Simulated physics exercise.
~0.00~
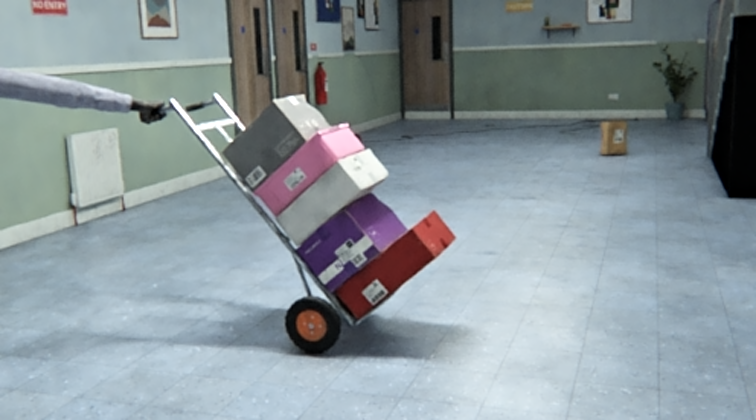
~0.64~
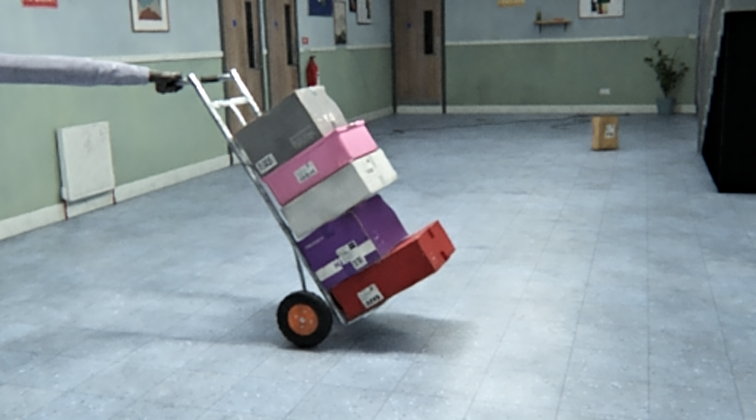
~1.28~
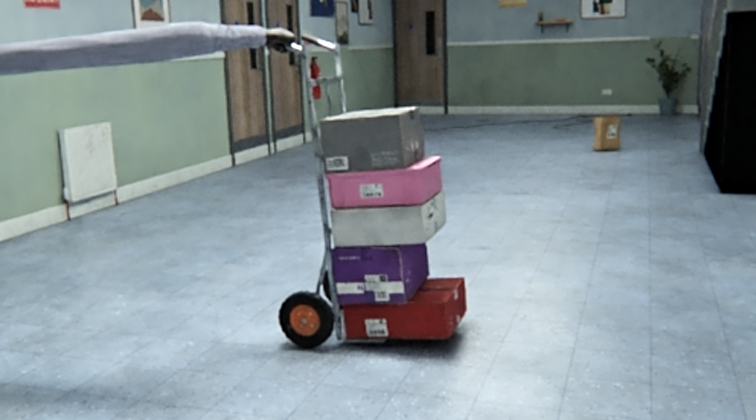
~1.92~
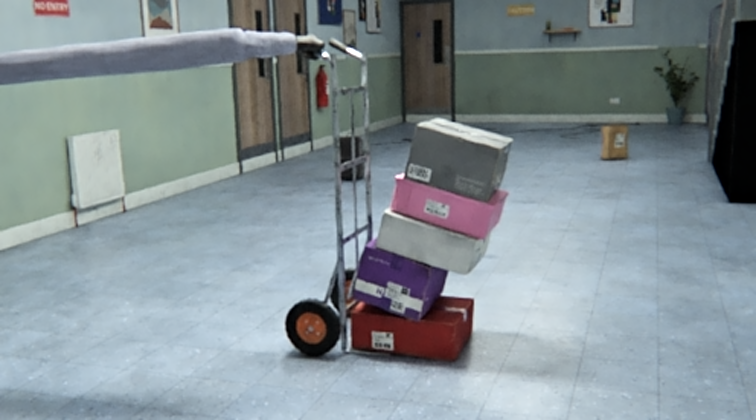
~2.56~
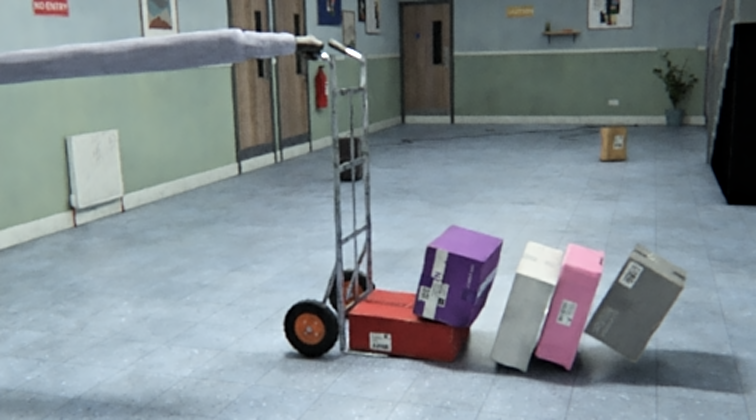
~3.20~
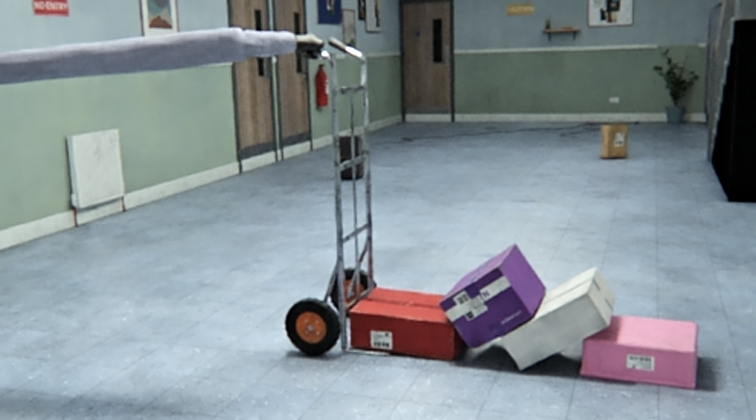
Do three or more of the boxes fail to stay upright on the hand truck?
Yes, the grey, pink and white boxes drop from the stack, and the purple one tips over as well, while the red one stays in place at the bottom.
